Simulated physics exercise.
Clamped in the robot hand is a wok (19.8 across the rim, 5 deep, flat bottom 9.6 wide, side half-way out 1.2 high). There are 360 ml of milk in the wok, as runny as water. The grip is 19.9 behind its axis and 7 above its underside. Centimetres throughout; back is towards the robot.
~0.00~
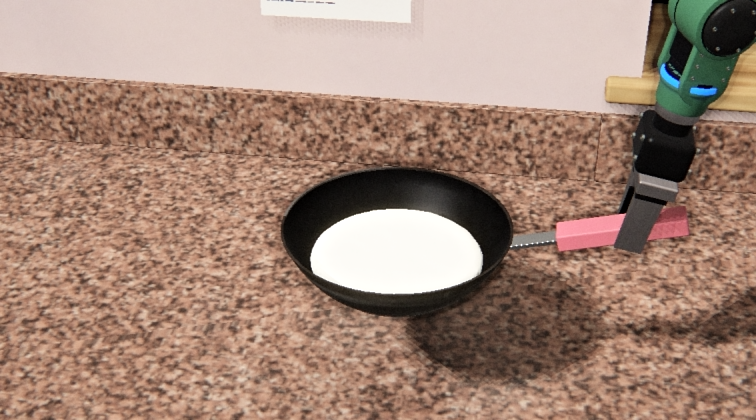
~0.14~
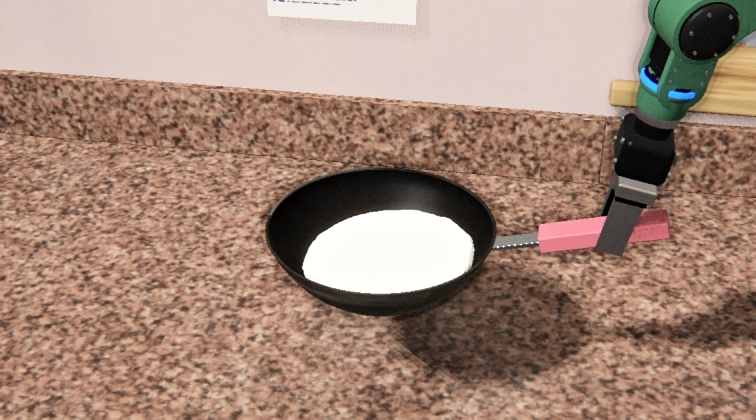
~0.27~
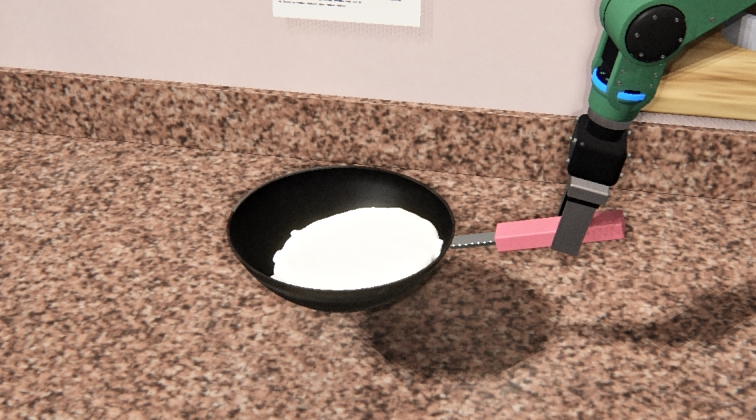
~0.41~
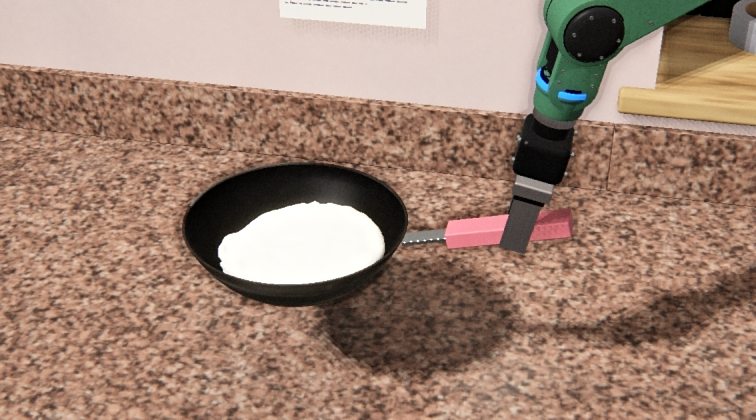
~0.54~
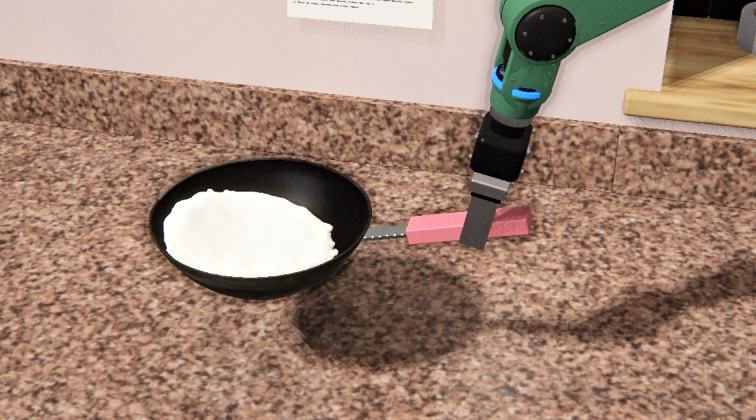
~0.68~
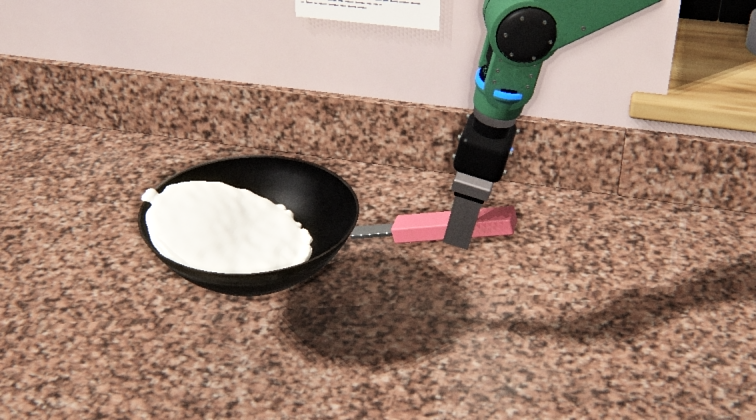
White liquid shifting inside a black pan and climbing its left side as a green robot arm moves the pan left.
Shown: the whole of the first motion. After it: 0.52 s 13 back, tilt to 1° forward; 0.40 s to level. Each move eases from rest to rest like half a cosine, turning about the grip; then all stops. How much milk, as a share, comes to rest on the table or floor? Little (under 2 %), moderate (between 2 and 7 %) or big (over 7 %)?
Answer: Moderate; between 2 and 7 % of the milk finishes on the table or floor.
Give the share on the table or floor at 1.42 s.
Near 1 %.
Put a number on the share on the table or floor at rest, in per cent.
Some 4 per cent.
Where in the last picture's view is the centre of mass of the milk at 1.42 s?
Near (380, 263).
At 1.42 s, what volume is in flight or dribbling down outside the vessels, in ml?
About 0 ml.
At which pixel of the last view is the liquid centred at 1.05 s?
Near (373, 263).
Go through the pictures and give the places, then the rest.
Wok middle at (397, 252), level; upper third of the milk around (397, 254), from x 315 to 480, top at y 210; 360 ml in the wok, in the first frame.
Wok middle at (381, 251), level; upper third of the milk around (411, 257), from x 305 to 475, top at y 210, in the second frame.
Wok middle at (342, 249), level; upper third of the milk around (394, 251), from x 275 to 440, top at y 210, in the third frame.
Wok middle at (297, 244), level; upper third of the milk around (327, 249), from x 220 to 385, top at y 205, in the fourth frame.
Wok middle at (263, 238), level; upper third of the milk around (209, 227), from x 165 to 335, top at y 190, in the fifth frame.
Wok middle at (251, 235), level; upper third of the milk around (189, 215), from x 145 to 310, top at y 180; 360 ml in the wok, in the sixth frame.
After 1.05 s, level, liquid up to 17 above the table; 360 ml in the wok.
After 1.42 s, level, liquid up to 15 above the table; 355 ml in the wok, 5 ml on the table or floor.
After 1.80 s, level, liquid up to 16 above the table; 345 ml in the wok, 15 ml on the table or floor.
After 2.60 s, level, liquid up to 16 above the table; 345 ml in the wok, 15 ml on the table or floor.
At rest, 345 ml in the wok, 15 ml on the table or floor. That is 4 % on the table or floor.
